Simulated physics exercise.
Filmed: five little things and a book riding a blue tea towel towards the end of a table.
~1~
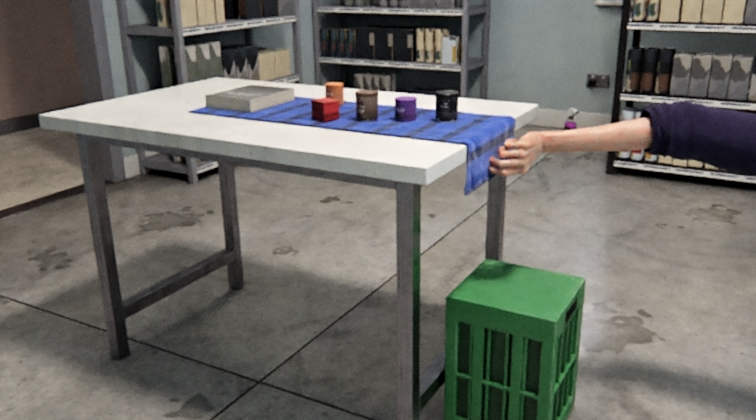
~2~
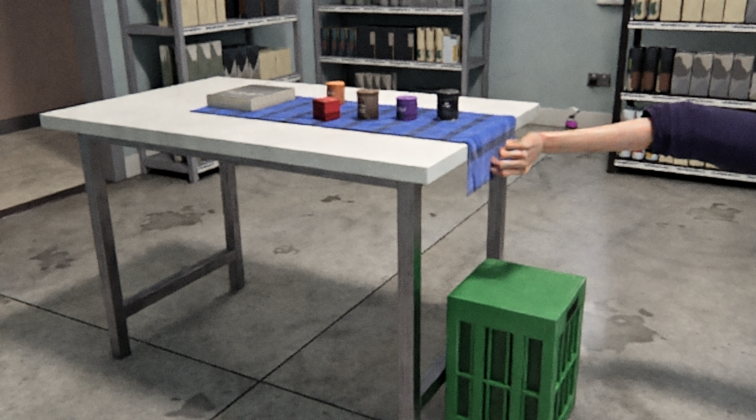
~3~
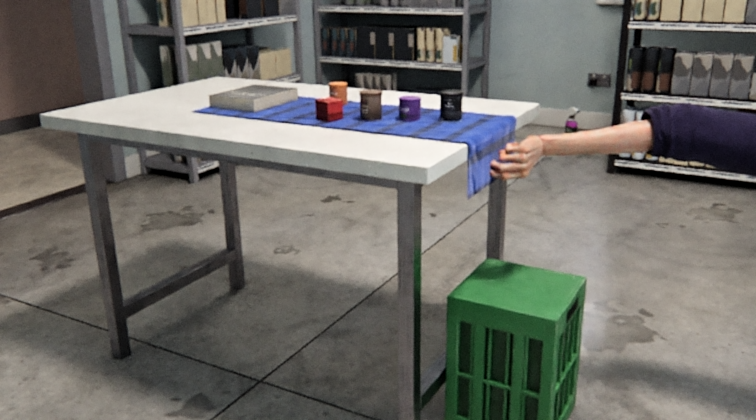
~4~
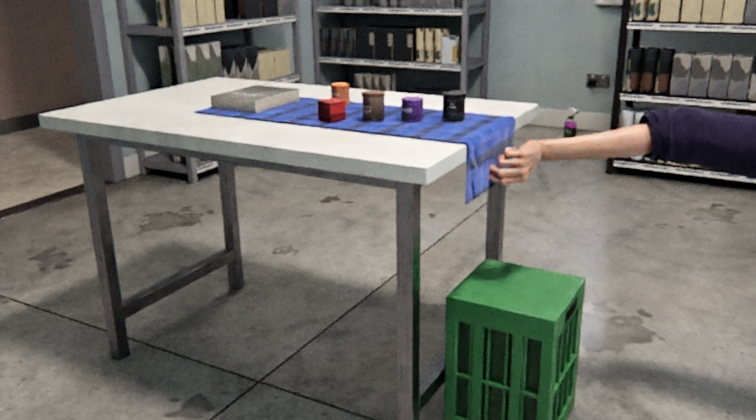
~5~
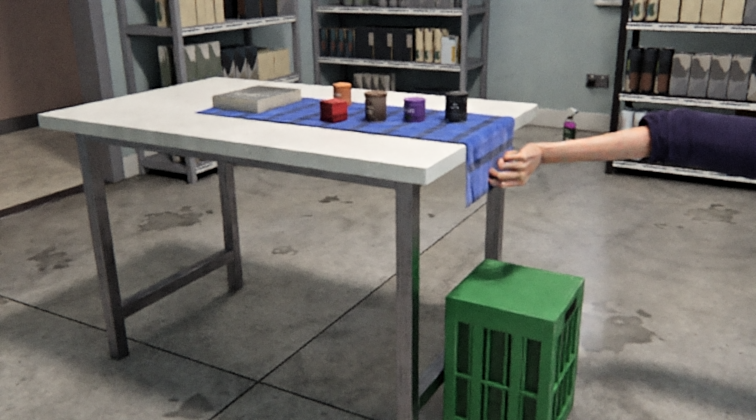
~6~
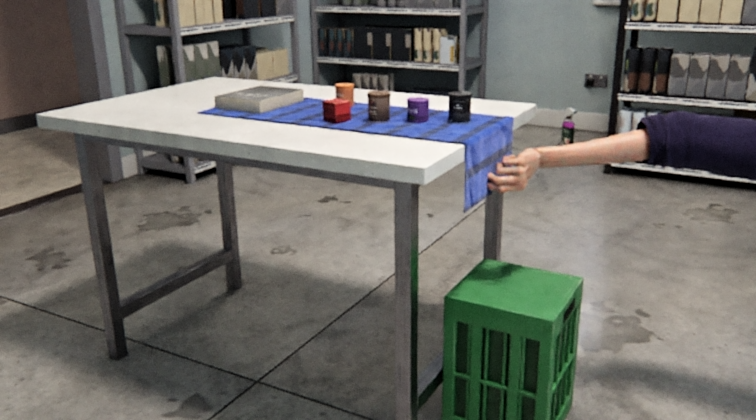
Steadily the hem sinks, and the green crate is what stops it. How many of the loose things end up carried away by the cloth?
The cloth carries away two.
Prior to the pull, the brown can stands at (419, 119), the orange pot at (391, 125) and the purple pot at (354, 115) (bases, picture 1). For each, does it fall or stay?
Each in turn: The brown can goes down, the orange pot goes down, the purple pot stays aloft.
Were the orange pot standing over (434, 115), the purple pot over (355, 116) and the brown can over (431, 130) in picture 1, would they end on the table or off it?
Outcome: Orange pot falls away, purple pot stays, brown can falls away.
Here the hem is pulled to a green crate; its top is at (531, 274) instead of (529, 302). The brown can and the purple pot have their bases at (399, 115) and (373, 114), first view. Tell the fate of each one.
The brown can ends up still on top and the purple pot ends up still on top.
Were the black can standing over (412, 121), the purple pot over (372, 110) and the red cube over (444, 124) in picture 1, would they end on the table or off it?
Here's what happens: The black can leaves its perch, the purple pot remains aboard, the red cube leaves its perch.
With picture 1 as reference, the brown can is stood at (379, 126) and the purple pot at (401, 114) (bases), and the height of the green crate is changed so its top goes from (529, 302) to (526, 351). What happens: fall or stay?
Result: Brown can gone, purple pot gone.
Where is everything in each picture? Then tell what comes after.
Hem (465, 196); black can (447, 92); purple pot (406, 98); brown can (367, 92); red cube (325, 100); orange pot (334, 84); top of the crate (529, 302), in the first picture.
Hem (467, 196); black can (448, 91), in the second picture.
Hem (468, 200); purple pot (410, 98), in the third picture.
Hem (465, 205); brown can (374, 92); top of the crate (529, 301), in the fourth picture.
Hem (466, 208); red cube (334, 100), in the fifth picture.
Hem (463, 213); black can (460, 93); purple pot (418, 99); brown can (379, 93); red cube (337, 101); orange pot (345, 84), in the sixth picture.
Early on, hem near (489, 237); all still up.
Midway, hem near (489, 269); black can gone.
Near the end, hem on the crate; black can and purple pot gone.
Finally, hem on the crate; black can and purple pot gone. The table loses two.
